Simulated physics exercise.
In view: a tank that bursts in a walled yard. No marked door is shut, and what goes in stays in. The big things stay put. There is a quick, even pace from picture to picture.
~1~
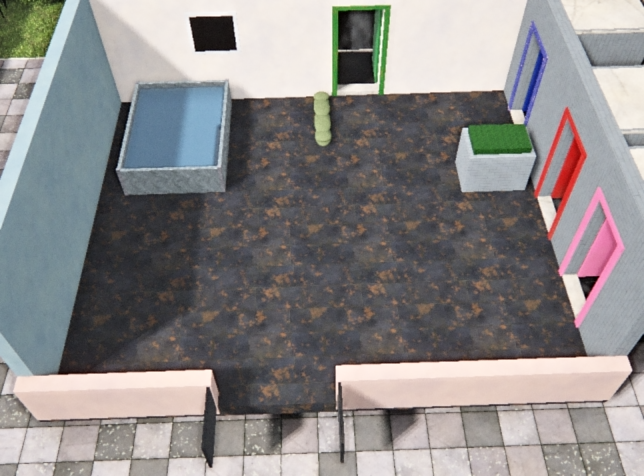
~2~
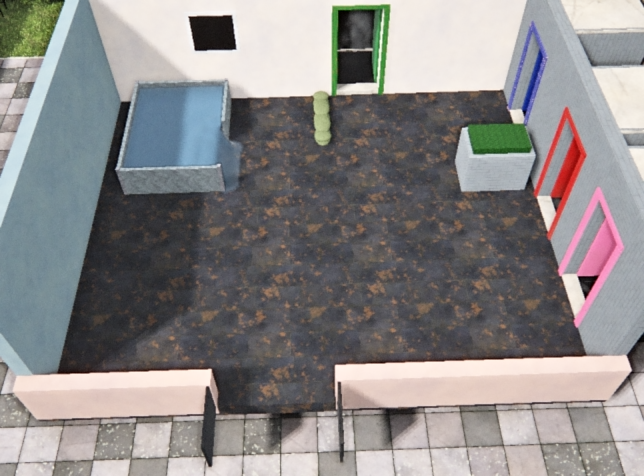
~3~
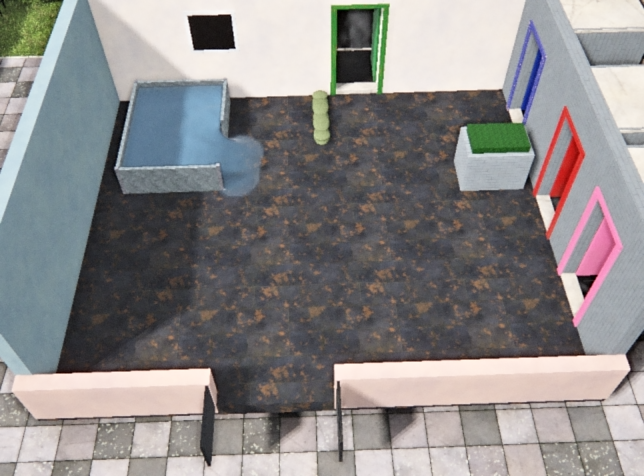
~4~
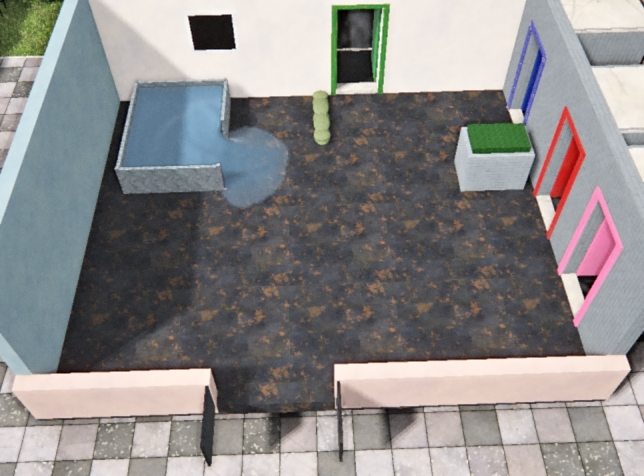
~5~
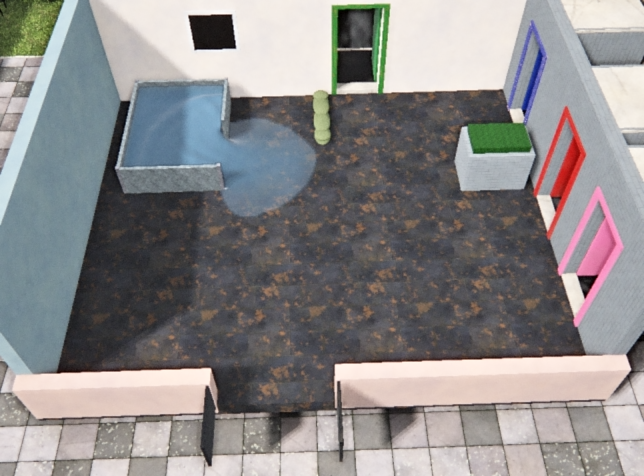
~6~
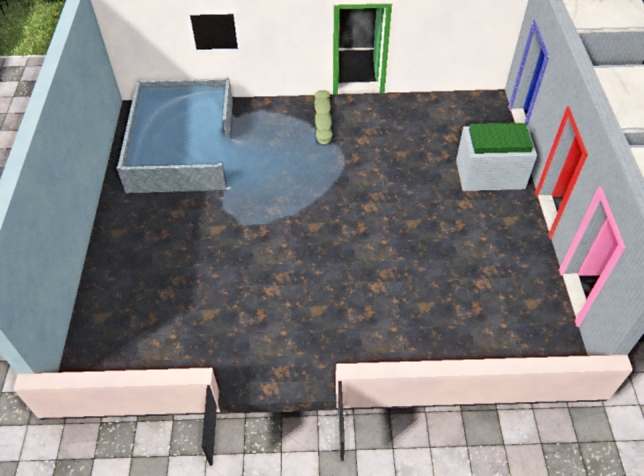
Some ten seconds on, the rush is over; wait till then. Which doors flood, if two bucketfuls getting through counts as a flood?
The pink door floods; the red door floods; the green door does not flood; the blue door floods.
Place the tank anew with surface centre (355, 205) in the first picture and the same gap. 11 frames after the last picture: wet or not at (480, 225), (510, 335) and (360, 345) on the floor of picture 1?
Soaked, soaked, parched.
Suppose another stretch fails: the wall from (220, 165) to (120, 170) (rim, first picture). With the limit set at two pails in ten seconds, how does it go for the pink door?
Well, the pink door crosses the line this time.
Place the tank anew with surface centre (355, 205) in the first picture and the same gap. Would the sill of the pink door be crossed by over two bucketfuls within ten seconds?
As far as I can tell, pink gets swamped.
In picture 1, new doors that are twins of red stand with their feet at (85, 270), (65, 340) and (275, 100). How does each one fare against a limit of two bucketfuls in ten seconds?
First stays short of it, second stays short of it, third crosses the line.
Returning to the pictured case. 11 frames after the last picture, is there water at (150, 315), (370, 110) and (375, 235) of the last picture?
In that order the points end up high and dry, high and dry and soaked.
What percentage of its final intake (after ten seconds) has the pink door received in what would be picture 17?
My estimate: Close to 0 per cent.
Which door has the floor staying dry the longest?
It's the door marked pink.
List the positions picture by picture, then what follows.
The water tank at (177, 126) is whole and still, in the first frame.
The front is at (232, 144), out from the gap at (223, 160), in the second frame.
The front is at (254, 142), out from the gap at (222, 160), in the third frame.
Water pours out at (222, 160) and has run to (284, 149), in the fourth frame.
Water pours out at (222, 160) and has run to (311, 153), in the fifth frame.
The front is at (339, 154), out from the gap at (224, 159), in the sixth frame.
A moment on, water covers 20 % of the floor; the pink door not reached, the red door not reached, the green door not reached, the blue door not reached.
Next, water covers 35 % of the floor; the pink door not reached, the red door not reached, the green door wet at the sill, nothing in, the blue door not reached.
Then, water covers 60 % of the floor; the pink door wet at the sill, nothing in, the red door under two buckets in, the green door wet at the sill, nothing in, the blue door over two buckets in.
Later, water covers 65 % of the floor; the pink door over two buckets in, the red door over two buckets in, the green door wet at the sill, nothing in, the blue door over two buckets in.
In the end, water covers 80 % of the floor; the pink door over two buckets in, the red door over two buckets in, the green door wet at the sill, nothing in, the blue door far over two buckets in.
